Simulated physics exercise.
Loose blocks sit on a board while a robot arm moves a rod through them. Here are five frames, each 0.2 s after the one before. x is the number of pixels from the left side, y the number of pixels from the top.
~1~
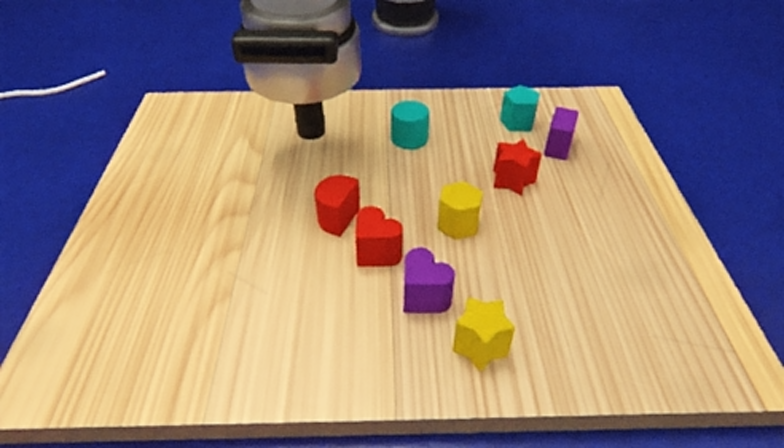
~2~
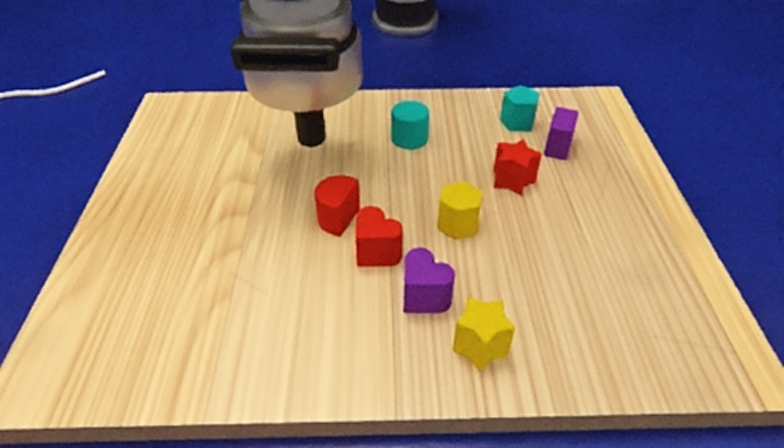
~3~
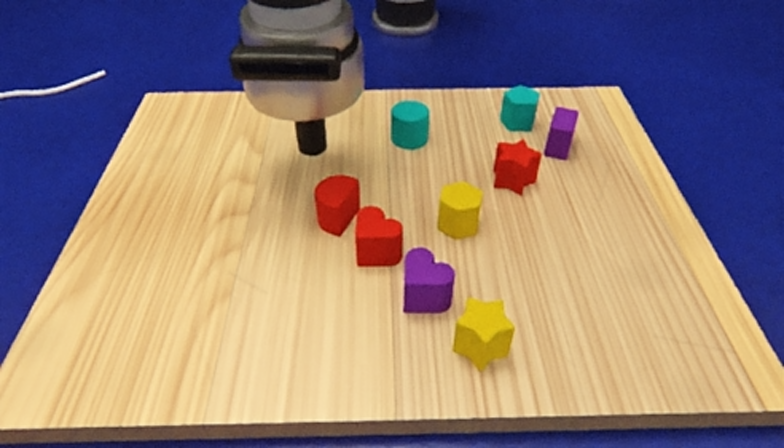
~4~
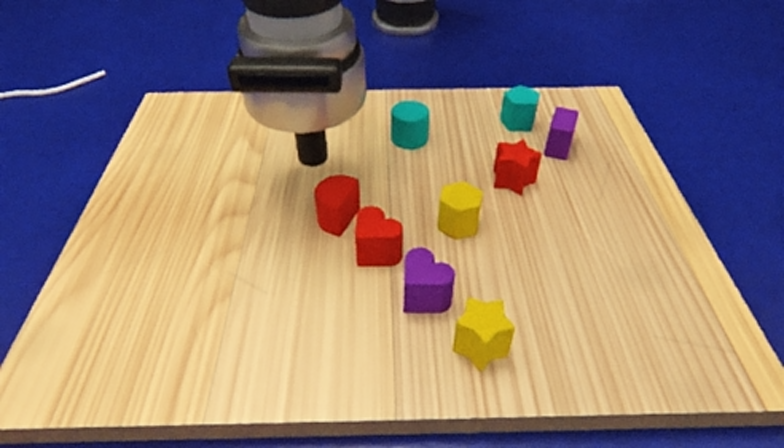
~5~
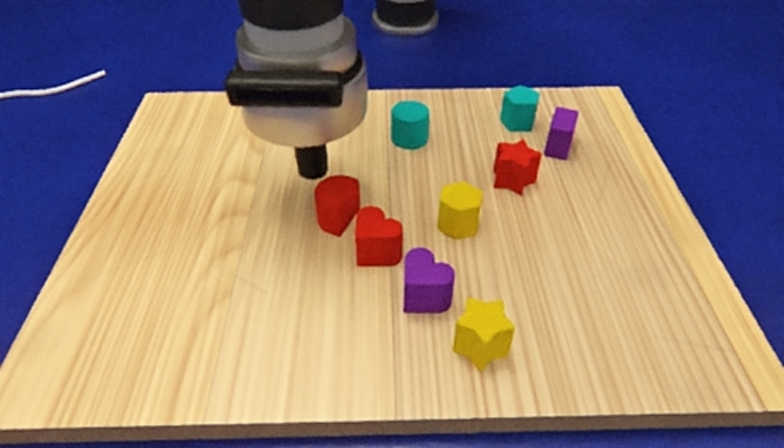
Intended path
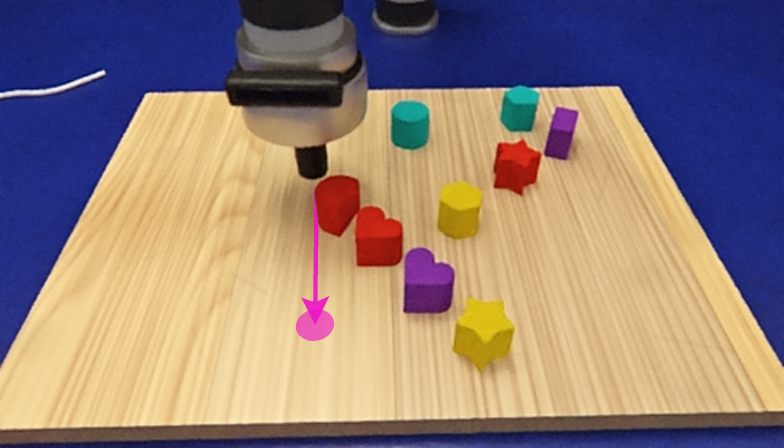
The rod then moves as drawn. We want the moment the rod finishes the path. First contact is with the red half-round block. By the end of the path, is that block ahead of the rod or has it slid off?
The rod loses it on the way.
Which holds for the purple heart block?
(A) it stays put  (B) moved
The answer is A.
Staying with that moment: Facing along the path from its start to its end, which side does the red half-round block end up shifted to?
Out to the left.
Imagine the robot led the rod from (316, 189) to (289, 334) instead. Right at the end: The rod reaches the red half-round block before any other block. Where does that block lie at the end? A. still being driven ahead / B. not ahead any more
Choice B: Not ahead any more.
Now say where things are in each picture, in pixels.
The first frame shows rod's lower end at (312, 133); red half-round block at (335, 189); red heart block at (376, 223); purple heart block at (426, 267).
The second frame shows rod at (312, 140); blocks still.
The third frame shows rod at (313, 148); blocks still.
The fourth frame shows rod at (313, 159); blocks still.
The fifth frame shows rod at (313, 171); red half-round block at (335, 189); red heart block at (376, 223); purple heart block at (426, 267).
Drawn move, in a line from (316, 189) to (315, 325).
On the path given first. One third of the way, rod at (314, 210); red half-round block at (347, 207), turned 20° anticlockwise; red heart block at (382, 225).
Two thirds of the way, rod at (313, 255); red half-round block at (350, 210), turned 25° anticlockwise; red heart block at (387, 227).
At the end, rod at (312, 307); red half-round block at (350, 210), turned 25° anticlockwise; red heart block at (387, 227); purple heart block still.
